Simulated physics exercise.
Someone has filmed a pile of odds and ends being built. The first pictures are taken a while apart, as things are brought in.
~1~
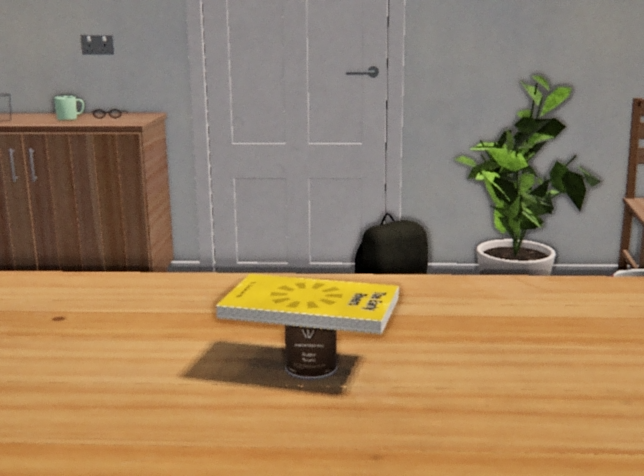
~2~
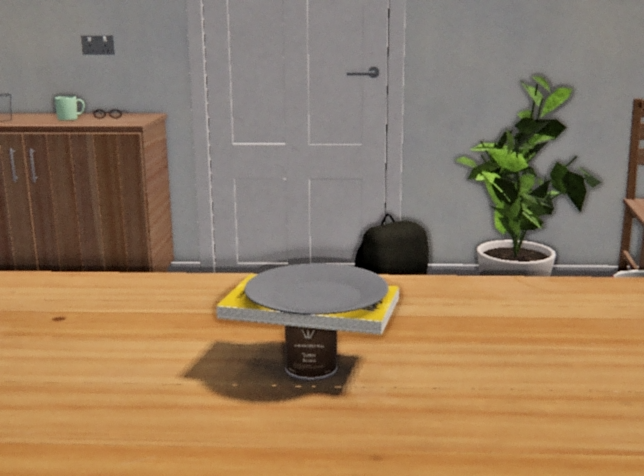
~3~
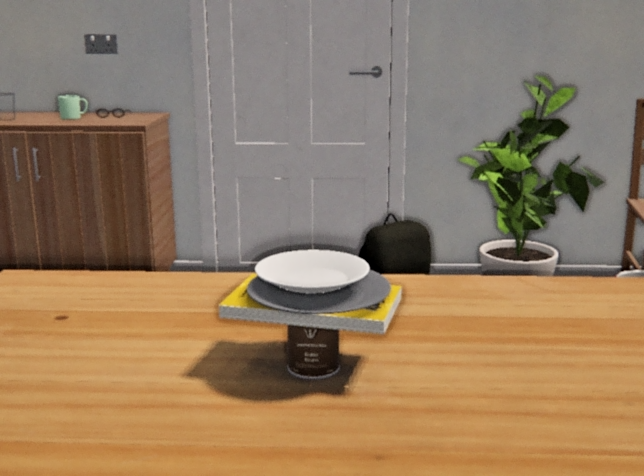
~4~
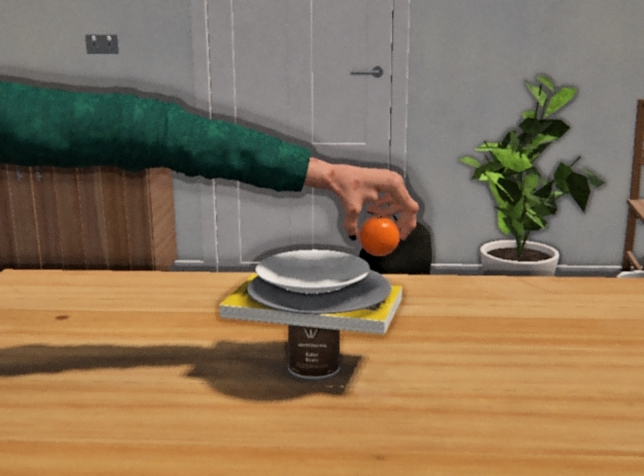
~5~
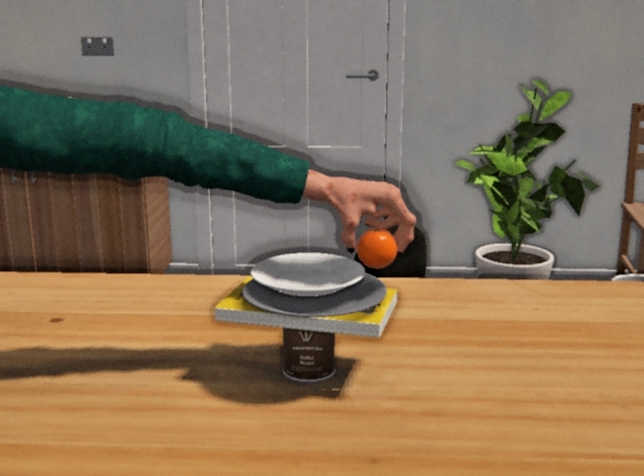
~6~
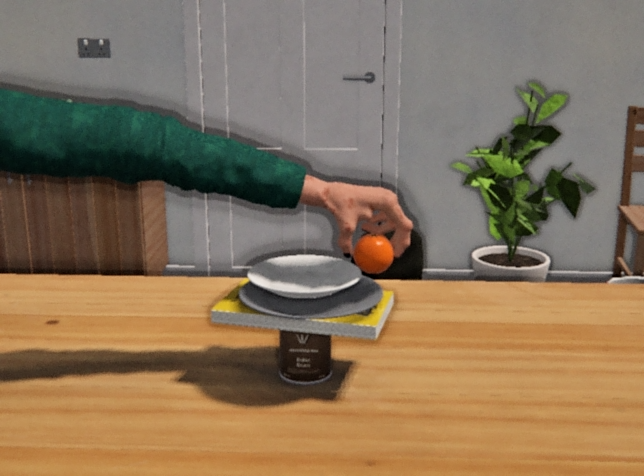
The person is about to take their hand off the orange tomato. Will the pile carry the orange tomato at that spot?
In the end the pile loses its balance.
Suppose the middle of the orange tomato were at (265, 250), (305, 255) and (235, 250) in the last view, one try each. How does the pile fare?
In the first case it keeps its balance; in the second case it holds; in the third case it loses its balance.
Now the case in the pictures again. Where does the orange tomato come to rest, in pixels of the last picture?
Around (470, 358).
Then, 0.30 s past the last view, orange tomato displaced about its own width near (391, 271).
Then, 0.50 s past the last view, orange tomato now fallen.
Then, 0.60 s past the last view, things are still on the move.
Then, 1.20 s past the last view, nothing new.
Finally, fallen, orange tomato; the other 4 still in place. Final places as the last picture's camera would see them, orange tomato near (470, 359). The pile comes apart.
